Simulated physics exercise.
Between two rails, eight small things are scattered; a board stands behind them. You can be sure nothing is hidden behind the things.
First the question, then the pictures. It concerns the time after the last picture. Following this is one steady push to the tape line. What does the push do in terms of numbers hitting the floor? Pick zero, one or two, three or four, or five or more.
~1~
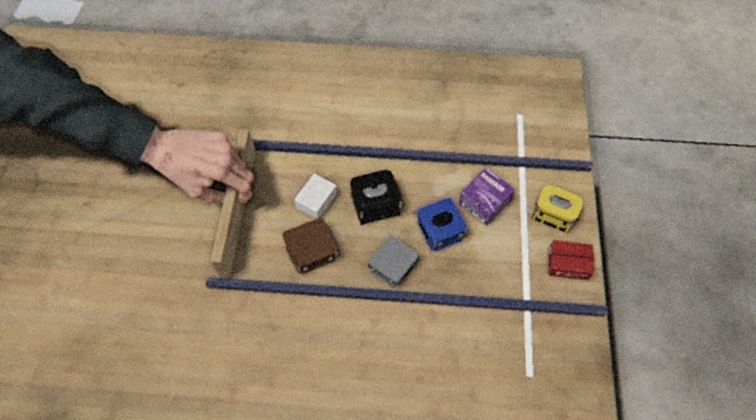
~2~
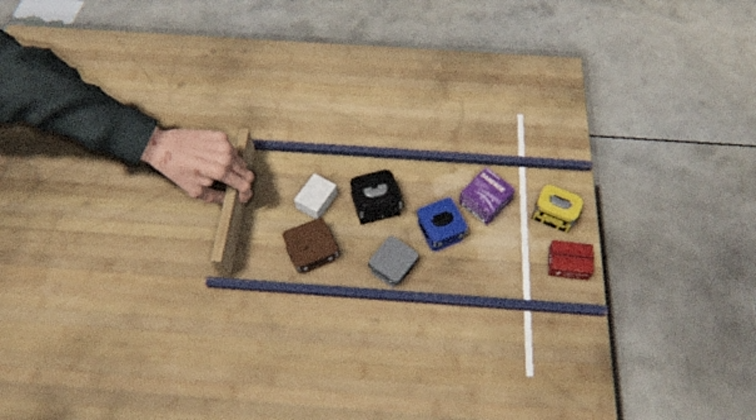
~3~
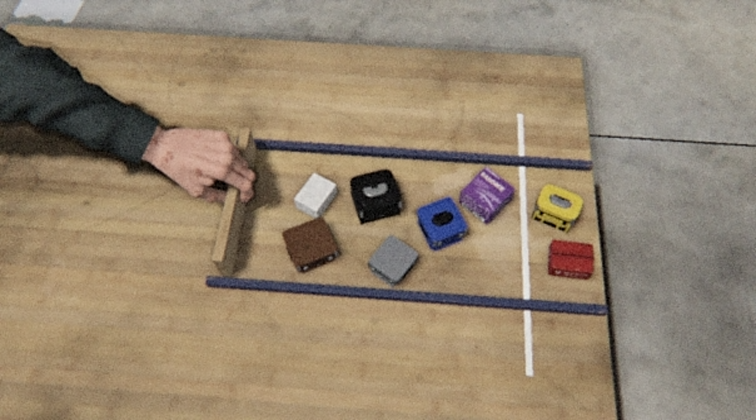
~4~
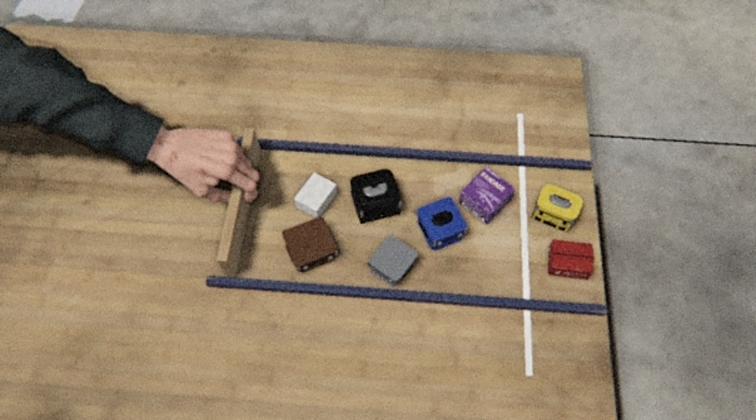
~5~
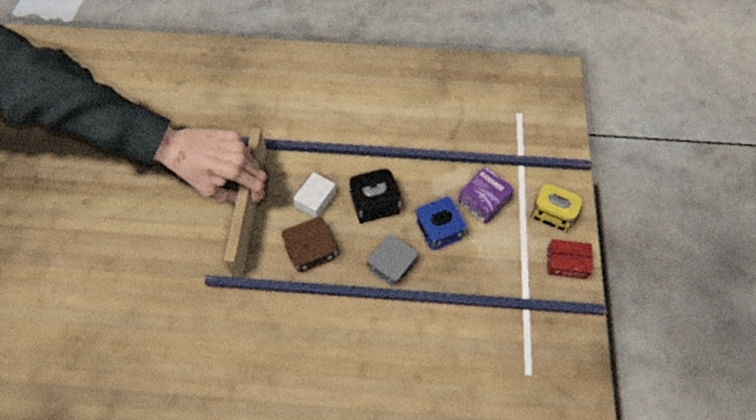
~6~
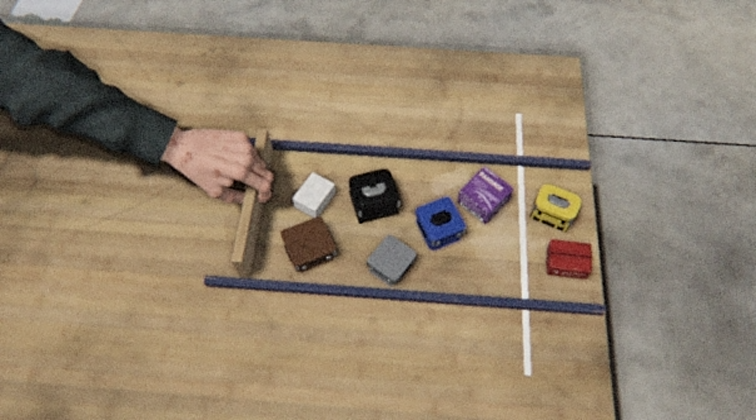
It sends three or four to the floor.
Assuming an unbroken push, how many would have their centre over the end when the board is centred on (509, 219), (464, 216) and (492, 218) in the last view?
3; 0; 2.
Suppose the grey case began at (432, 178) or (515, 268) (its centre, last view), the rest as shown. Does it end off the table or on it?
Taking the two places in turn: It doesn't drop, then it doesn't drop.
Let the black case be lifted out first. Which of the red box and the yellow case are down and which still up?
Looking at the two, the red box ends up below and the yellow case ends up below.
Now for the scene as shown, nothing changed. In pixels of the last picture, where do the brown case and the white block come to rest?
They come to rest around (548, 272) and (537, 206).
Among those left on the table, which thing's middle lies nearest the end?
Grey case.
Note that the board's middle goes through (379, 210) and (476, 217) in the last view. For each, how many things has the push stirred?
I make it 6 at the first spot and 8 at the other.
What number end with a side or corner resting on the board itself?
Looks like 2 of them, all told.
Early on, none off yet; red box at rest near (569, 259); yellow case at rest near (555, 208); purple box at rest near (485, 195).
A while later, none off yet; red box moving near (573, 260); yellow case travelled a little near (569, 210); purple box travelled about its own width near (528, 188).
Finally, the number that fall off is three or four; lost, blue case, purple box, yellow case and red box.
